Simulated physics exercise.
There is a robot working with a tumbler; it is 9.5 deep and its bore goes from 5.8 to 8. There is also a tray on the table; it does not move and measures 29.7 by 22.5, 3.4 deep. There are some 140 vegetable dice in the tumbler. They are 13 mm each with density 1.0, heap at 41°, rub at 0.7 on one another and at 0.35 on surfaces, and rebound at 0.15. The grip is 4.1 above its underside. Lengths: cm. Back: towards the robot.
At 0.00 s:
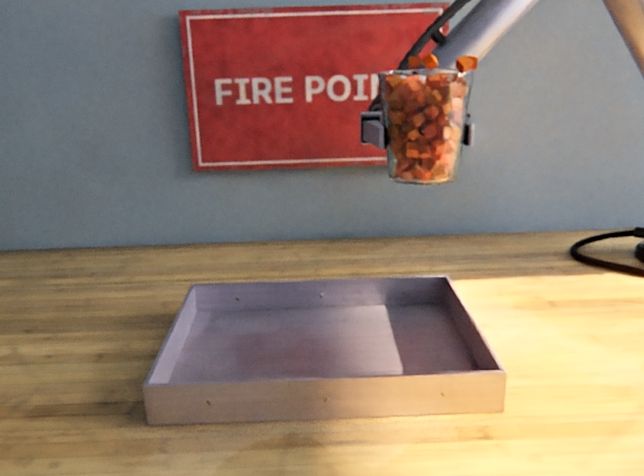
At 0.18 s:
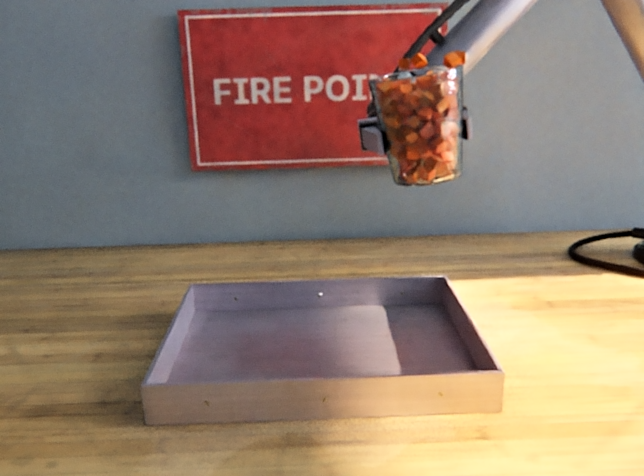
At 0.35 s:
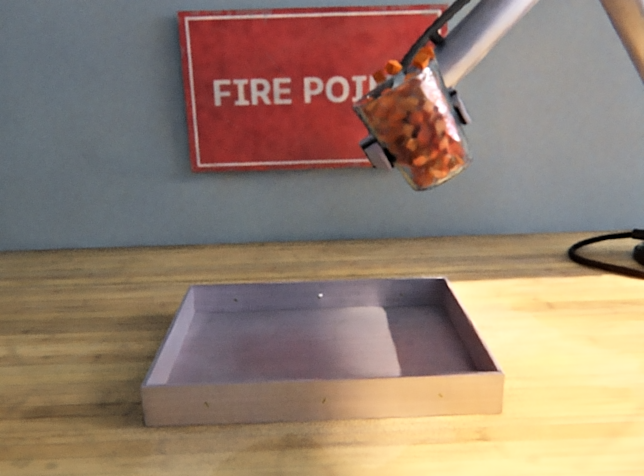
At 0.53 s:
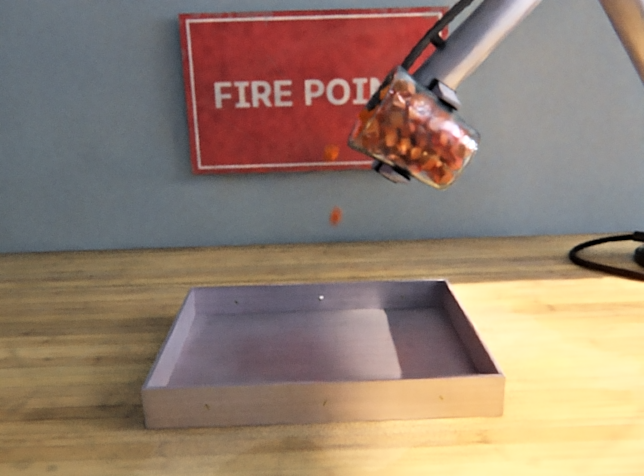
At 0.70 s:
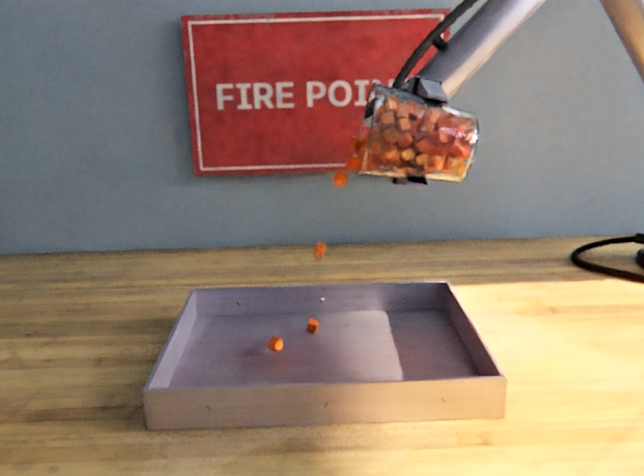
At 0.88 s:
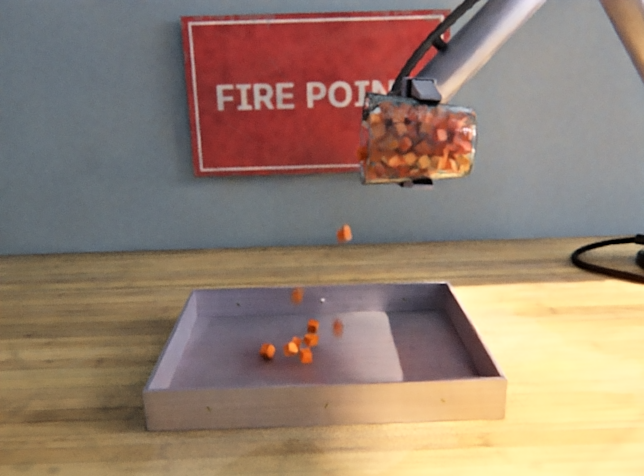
A robot arm held a clear tumbler packed with orange vegetable dice above a shallow tray and tilted it leftward until it lay nearly on its side, while a few dice dropped into the tray.
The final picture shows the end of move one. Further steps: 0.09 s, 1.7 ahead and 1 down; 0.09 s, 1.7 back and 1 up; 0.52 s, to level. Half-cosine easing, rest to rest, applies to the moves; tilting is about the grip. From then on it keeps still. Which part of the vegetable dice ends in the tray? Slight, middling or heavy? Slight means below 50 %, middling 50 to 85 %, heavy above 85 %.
Slight.
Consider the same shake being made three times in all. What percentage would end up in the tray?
Estimate: Around 50 %.
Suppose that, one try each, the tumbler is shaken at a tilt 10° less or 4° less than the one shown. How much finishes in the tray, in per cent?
First try near 20 %, second near 20 %.
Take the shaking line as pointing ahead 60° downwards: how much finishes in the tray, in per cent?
20 %.
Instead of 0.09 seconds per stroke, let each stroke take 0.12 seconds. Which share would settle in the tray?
Estimate: Near 25 per cent.
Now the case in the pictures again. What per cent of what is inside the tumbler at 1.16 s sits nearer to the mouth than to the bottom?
Close to 55 in a hundred.
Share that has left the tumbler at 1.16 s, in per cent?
Around 30 percent at that moment.
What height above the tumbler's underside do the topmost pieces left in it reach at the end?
Roughly 8.5 centimetres.
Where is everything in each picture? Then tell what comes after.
In the first frame, the tumbler middle at (424, 128), level; upper third of the load around (427, 92), from x 390 to 470, top at y 60; 141 in the tumbler.
In the second frame, the tumbler middle at (422, 128), tilted 8° forward; upper third of the load around (421, 93), from x 380 to 460, top at y 55.
In the third frame, the tumbler middle at (419, 130), tilted 30° forward; upper third of the load around (413, 99), from x 370 to 460, top at y 55.
In the fourth frame, the tumbler middle at (418, 135), tilted 56° forward; upper third of the load around (403, 113), from x 330 to 465, top at y 85; 139 in the tumbler, 2 in flight or on a rim.
In the fifth frame, the tumbler middle at (418, 139), tilted 78° forward; upper third of the load around (413, 121), from x 275 to 465, top at y 100; 137 in the tumbler, 2 in the tray, 2 in flight or on a rim.
In the sixth frame, the tumbler middle at (418, 141), tilted 86° forward; upper third of the load around (413, 124), from x 270 to 465, top at y 105; 132 in the tumbler, 8 in the tray, 1 in flight or on a rim.
After 1.16 s, tilted 78° forward, highest piece 24 above the table; 96 in the tumbler, 21 in the tray, 24 in flight or on a rim.
After 1.44 s, tilted 14° forward, highest piece 26 above the table; 91 in the tumbler, 49 in the tray, 1 in flight or on a rim.
After 1.78 s, level, highest piece 26 above the table; 91 in the tumbler, 50 in the tray.
After 2.83 s, level, highest piece 26 above the table; 91 in the tumbler, 50 in the tray.
In the end, 91 in the tumbler, 50 in the tray. That is 35 % in the tray.
